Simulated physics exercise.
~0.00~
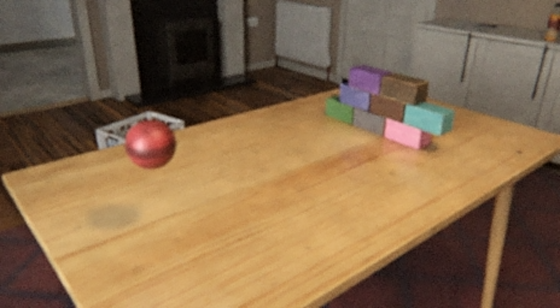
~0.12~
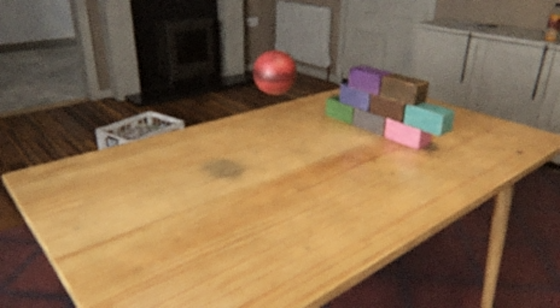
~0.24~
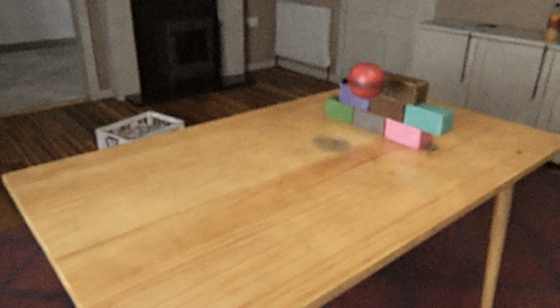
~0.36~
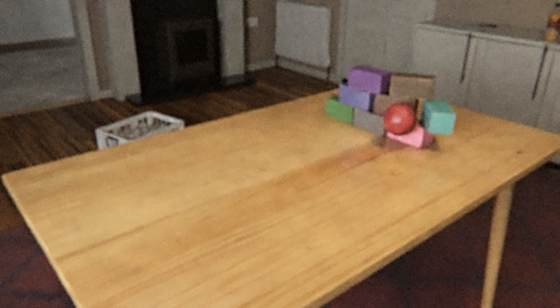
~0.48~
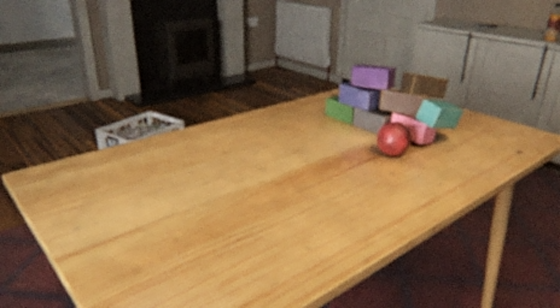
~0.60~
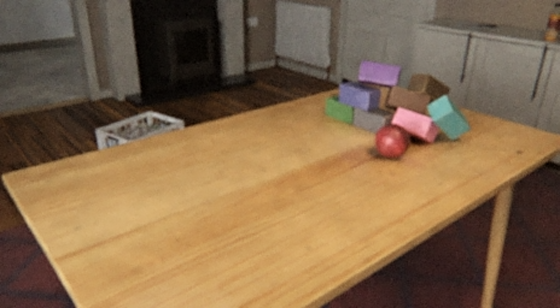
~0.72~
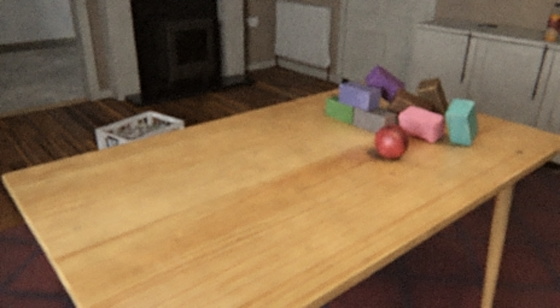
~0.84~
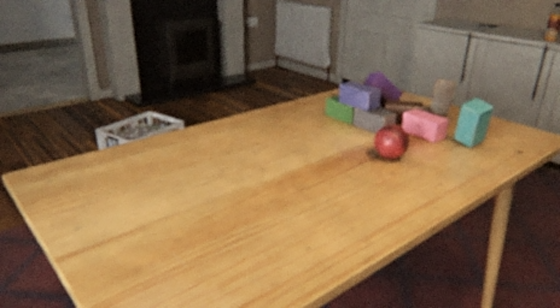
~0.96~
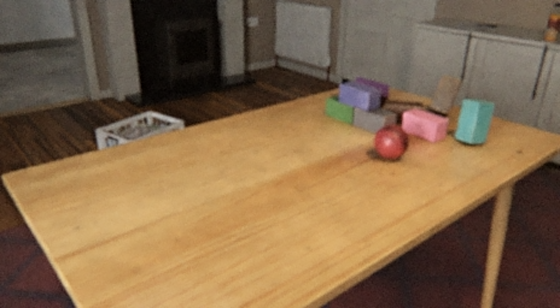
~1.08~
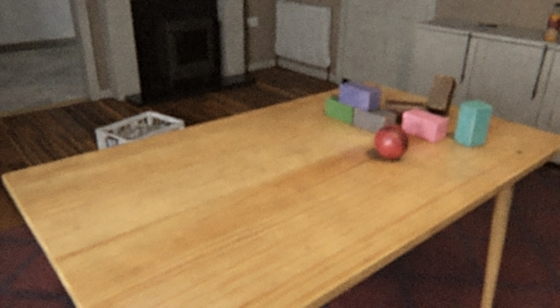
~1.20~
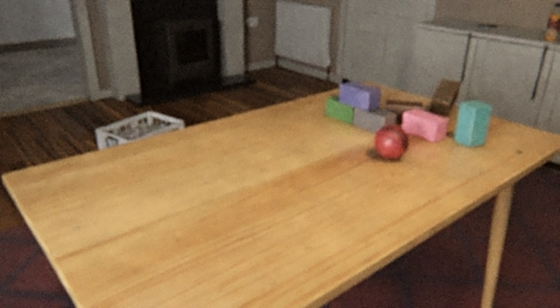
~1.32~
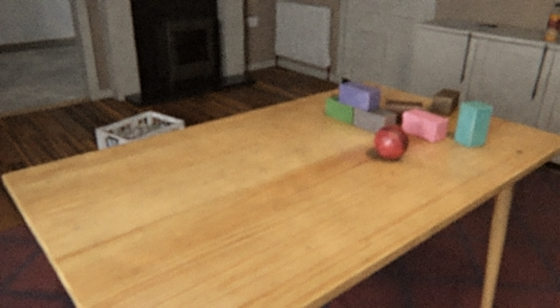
A wooden table holds stacked coloured blocks until a red ball hits and topples several.
